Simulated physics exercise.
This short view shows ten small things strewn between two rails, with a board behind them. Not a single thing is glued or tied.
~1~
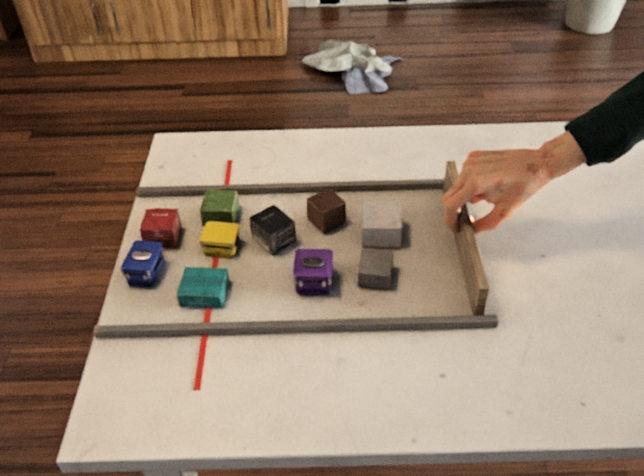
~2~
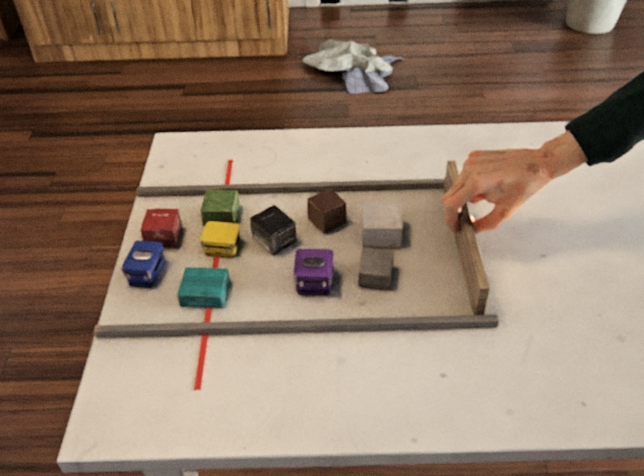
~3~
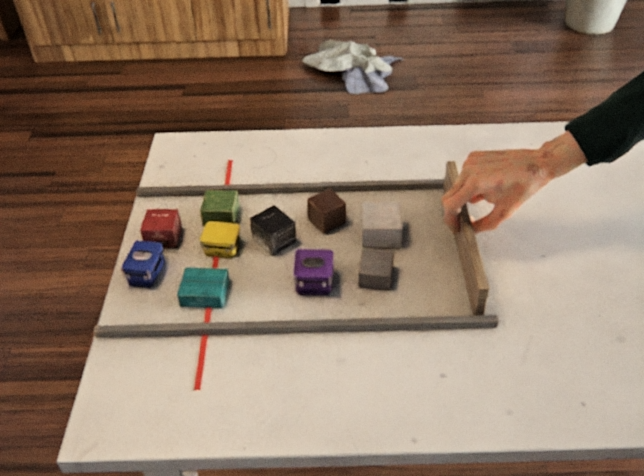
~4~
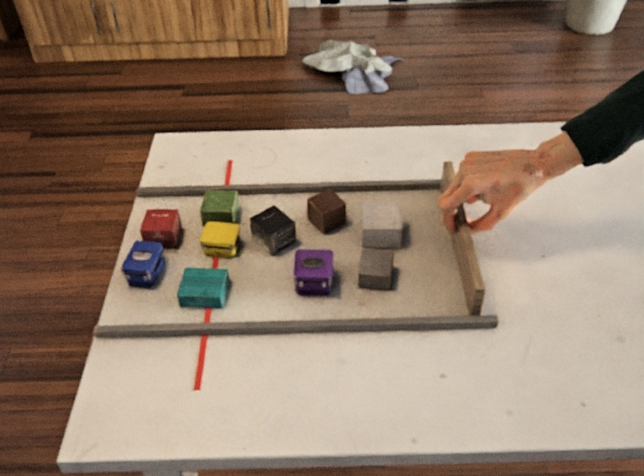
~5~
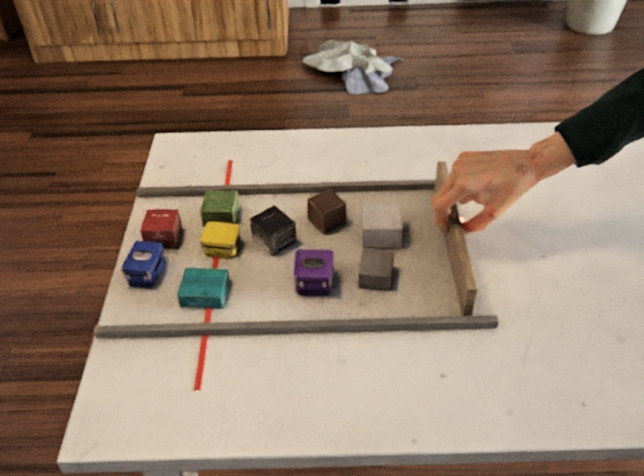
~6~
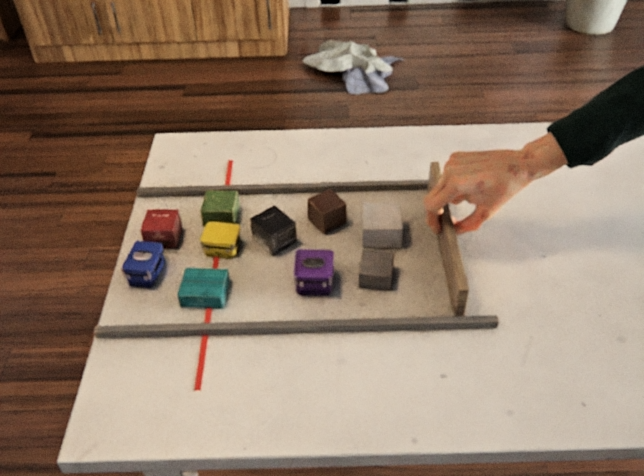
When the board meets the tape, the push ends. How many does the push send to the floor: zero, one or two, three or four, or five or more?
Lost one or two.
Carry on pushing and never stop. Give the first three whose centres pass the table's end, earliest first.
Order, earliest first: Red box, yellow case, turquoise box.
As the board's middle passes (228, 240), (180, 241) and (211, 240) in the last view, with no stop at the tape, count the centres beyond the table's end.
First 1, then 4, then 1.
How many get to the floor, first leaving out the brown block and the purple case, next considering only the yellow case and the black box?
I'd say 1 the first time and 0 the second time.
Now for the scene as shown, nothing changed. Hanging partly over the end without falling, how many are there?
3 in all.
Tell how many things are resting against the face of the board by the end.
It is in contact with 3.
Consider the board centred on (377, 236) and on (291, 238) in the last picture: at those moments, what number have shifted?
3 and 7.
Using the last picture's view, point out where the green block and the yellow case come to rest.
About (178, 210), and the other about (130, 240).
Soon after, none off yet; blue case at rest near (145, 264); red box at rest near (162, 228); turquoise box at rest near (204, 288).
Then, none off yet; blue case at rest near (145, 264); red box at rest near (162, 228); turquoise box moved a little near (189, 289).
At rest, the number that fall off is one or two; fallen, red box.
